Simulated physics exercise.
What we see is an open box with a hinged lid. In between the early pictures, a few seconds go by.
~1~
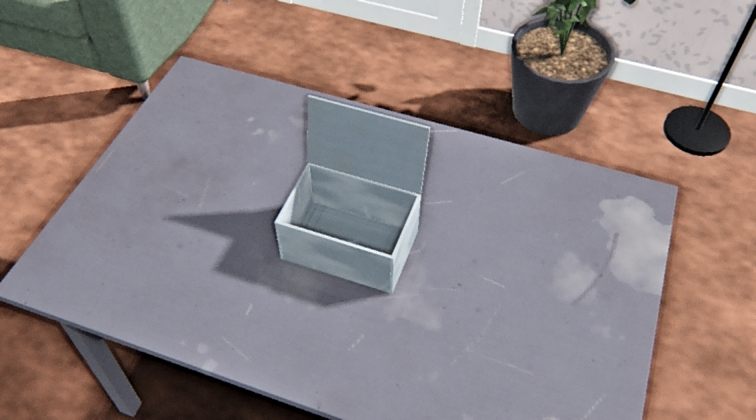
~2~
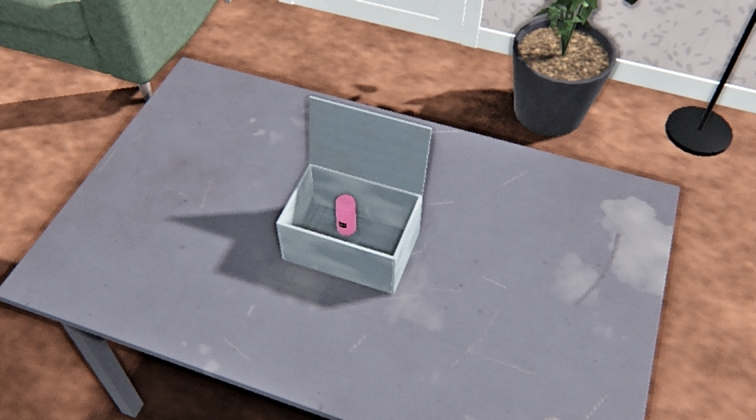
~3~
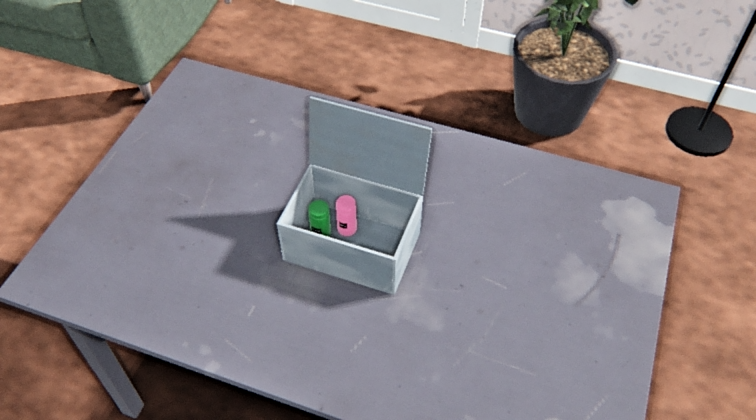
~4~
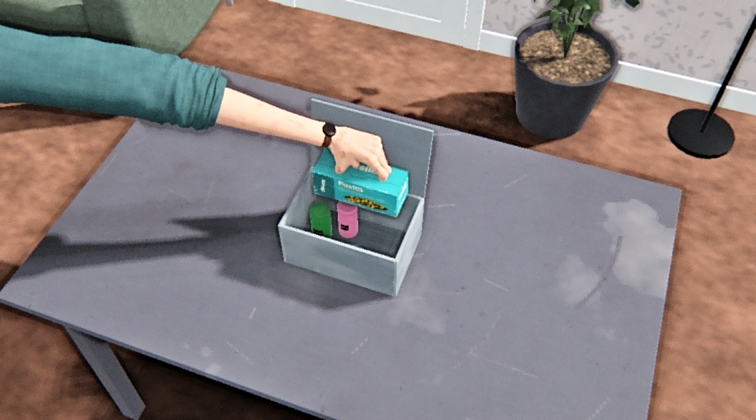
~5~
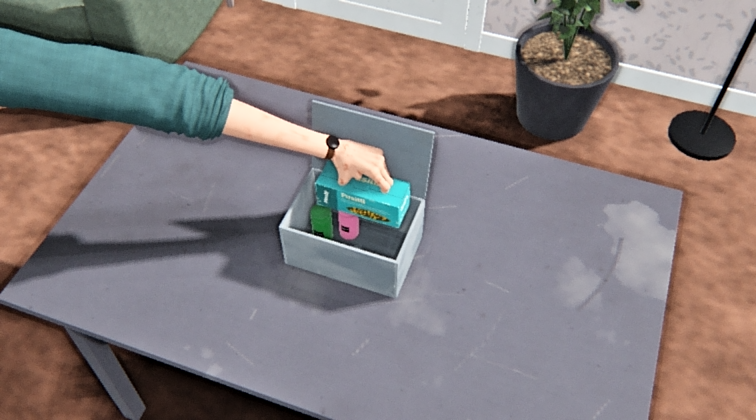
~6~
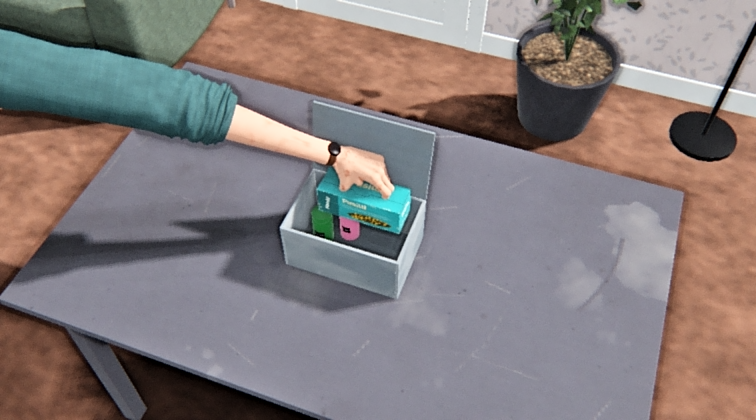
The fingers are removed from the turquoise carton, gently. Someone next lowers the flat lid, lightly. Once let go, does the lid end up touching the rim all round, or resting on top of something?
The lid falls short.
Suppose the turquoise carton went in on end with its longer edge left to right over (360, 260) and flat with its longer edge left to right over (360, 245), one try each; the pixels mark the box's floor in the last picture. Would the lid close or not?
With the first packing the lid is left gaping; with the second it lowers fully.
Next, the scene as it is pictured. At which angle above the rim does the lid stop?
About 85° above the rim.
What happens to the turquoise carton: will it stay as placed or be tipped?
By the end it has leaned over.
Then, 0.30 s past the last view, turquoise carton rocked 43° from its first pose near (374, 209).
Then, 0.50 s past the last view, turquoise carton on its side near (390, 221).
Then, 0.90 s past the last view, lid starting down; turquoise carton on its side near (400, 219).
Then, 1.10 s past the last view, turquoise carton resting near (400, 219).
Finally, lid 87° above the rim; down or leaning hard in the box, turquoise carton; the other 2 still in place. Final places as the last picture's camera would see them, turquoise carton near (400, 219).
